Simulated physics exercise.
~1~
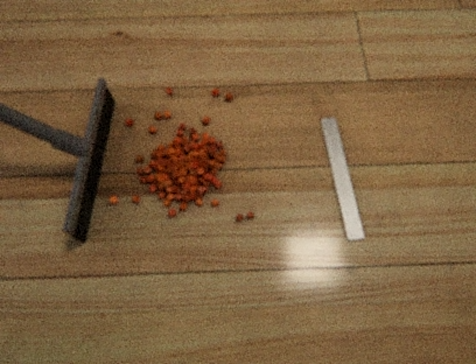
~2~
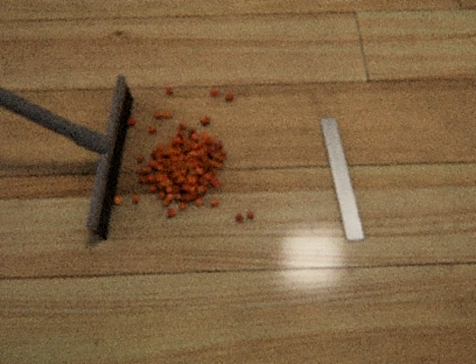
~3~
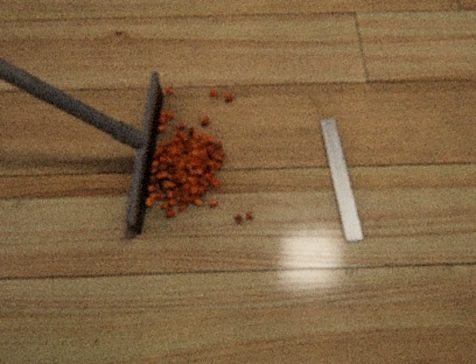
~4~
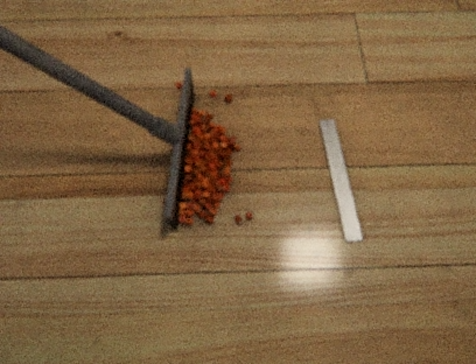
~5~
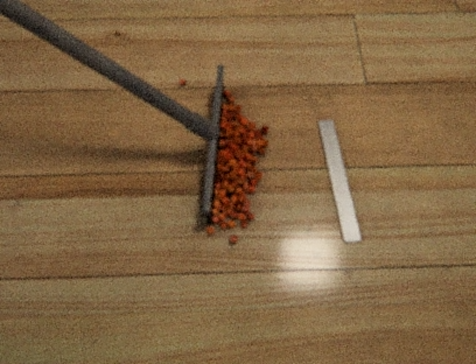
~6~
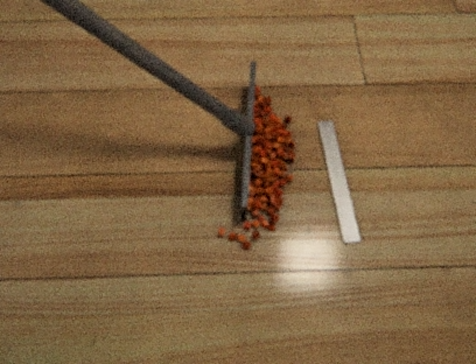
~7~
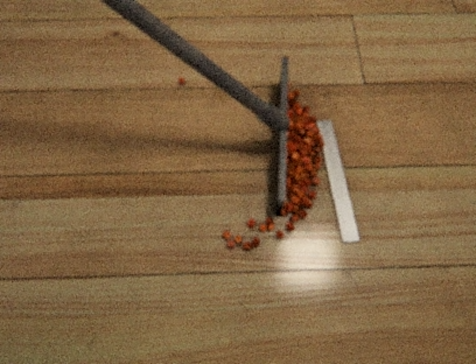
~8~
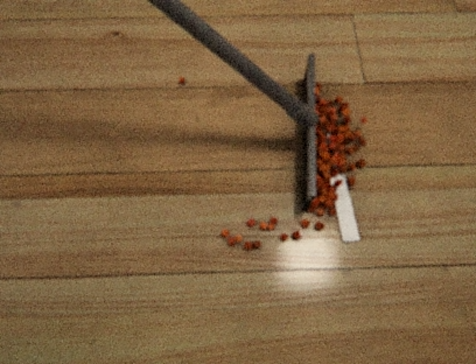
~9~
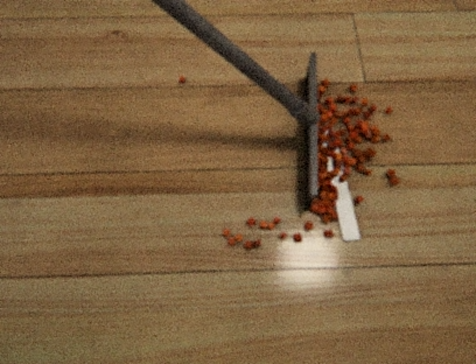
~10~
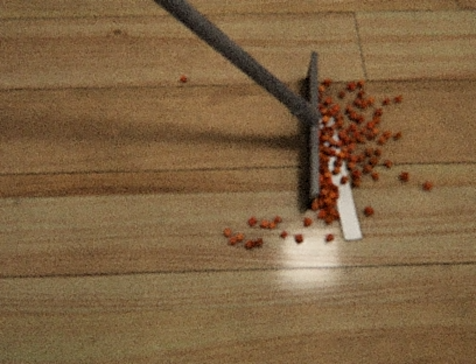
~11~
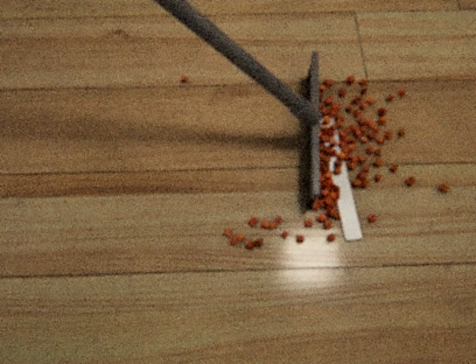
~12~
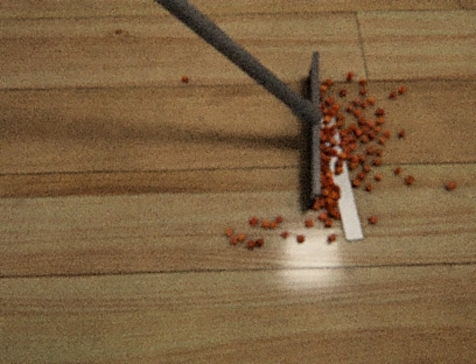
A squeegee pushes a pile of orange pieces right, scattering them over and around a pale strip.
